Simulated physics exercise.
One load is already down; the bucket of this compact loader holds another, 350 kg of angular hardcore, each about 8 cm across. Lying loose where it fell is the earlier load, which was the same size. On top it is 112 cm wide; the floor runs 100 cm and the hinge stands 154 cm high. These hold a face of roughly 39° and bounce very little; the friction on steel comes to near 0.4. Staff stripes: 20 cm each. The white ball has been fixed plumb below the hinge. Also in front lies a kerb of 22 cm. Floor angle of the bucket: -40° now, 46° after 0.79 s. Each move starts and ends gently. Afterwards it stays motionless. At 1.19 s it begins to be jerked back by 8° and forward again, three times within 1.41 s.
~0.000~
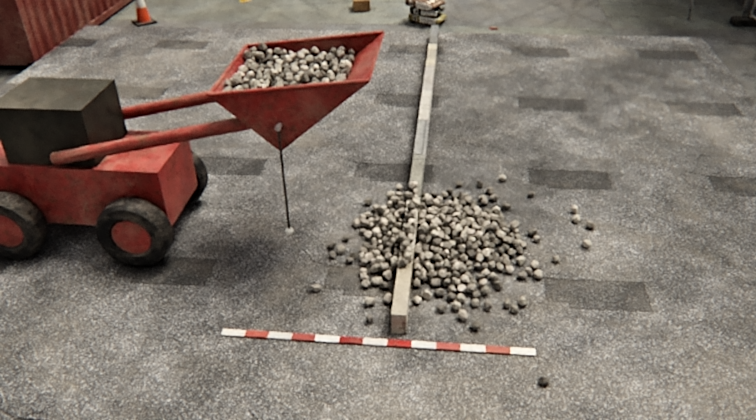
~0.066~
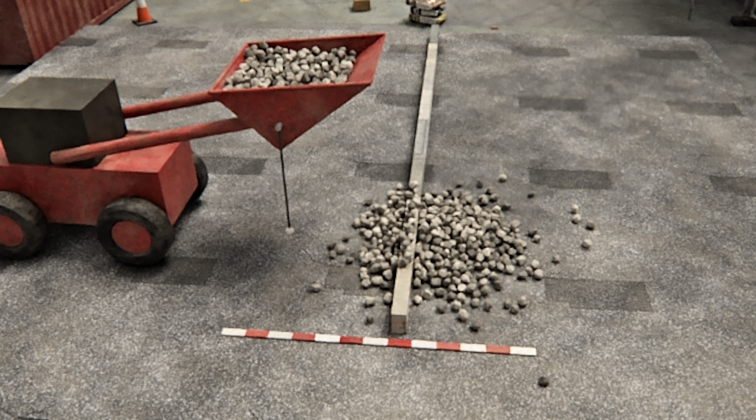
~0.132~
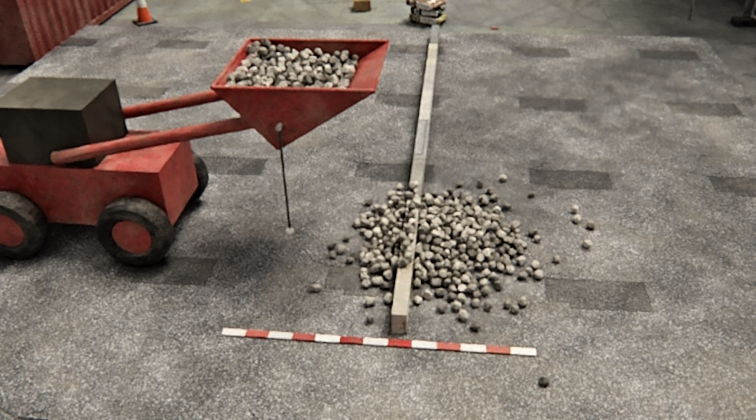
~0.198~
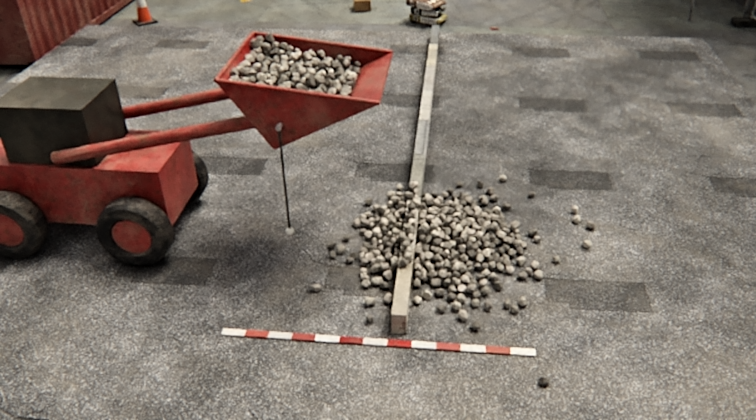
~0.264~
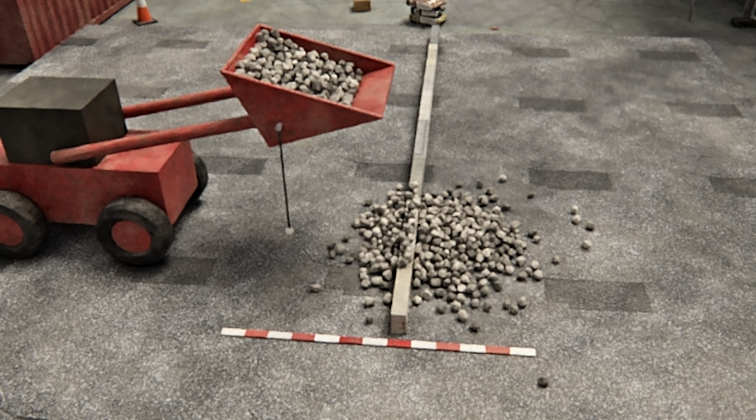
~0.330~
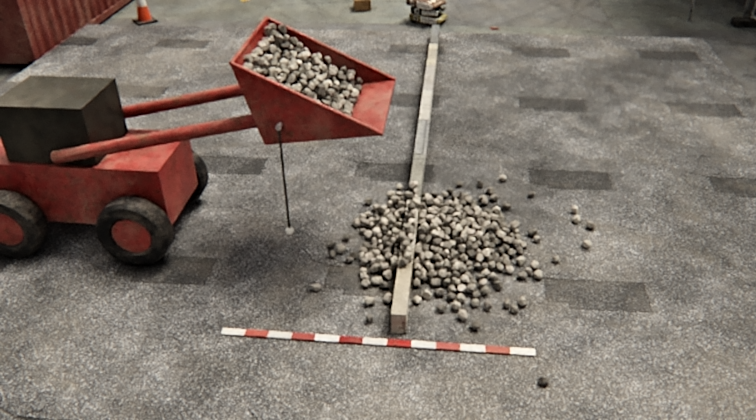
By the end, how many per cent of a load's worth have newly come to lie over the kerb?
About 32 per cent have newly come to lie there.
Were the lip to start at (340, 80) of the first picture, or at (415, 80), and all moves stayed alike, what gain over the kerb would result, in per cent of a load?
About 5 and 90 per cent.
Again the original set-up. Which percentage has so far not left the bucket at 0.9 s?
Close to 85 per cent of the load.
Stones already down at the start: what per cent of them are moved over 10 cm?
I'd say roughly 5 per cent of them.
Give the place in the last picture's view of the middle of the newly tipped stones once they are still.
Around (393, 229) in the last picture.
After 0.6 s the floor is at 32°; in per cent of one load, 100 in the bucket, 26 on this side of the kerb, 74 over the kerb; the foremost stones are at (562, 232).
After 0.9 s the floor is at 46°; in per cent of one load, 86 in the bucket, 40 on this side of the kerb, 74 over the kerb; the foremost stones are at (562, 232).
After 3.0 s the floor is at 46°; in per cent of one load, 0 in the bucket, 94 on this side of the kerb, 106 over the kerb; the foremost stones are at (561, 229).
After 5.8 s the floor is at 46°; in per cent of one load, 0 in the bucket, 94 on this side of the kerb, 106 over the kerb; the foremost stones are at (561, 229). Net gain over the kerb, 32.
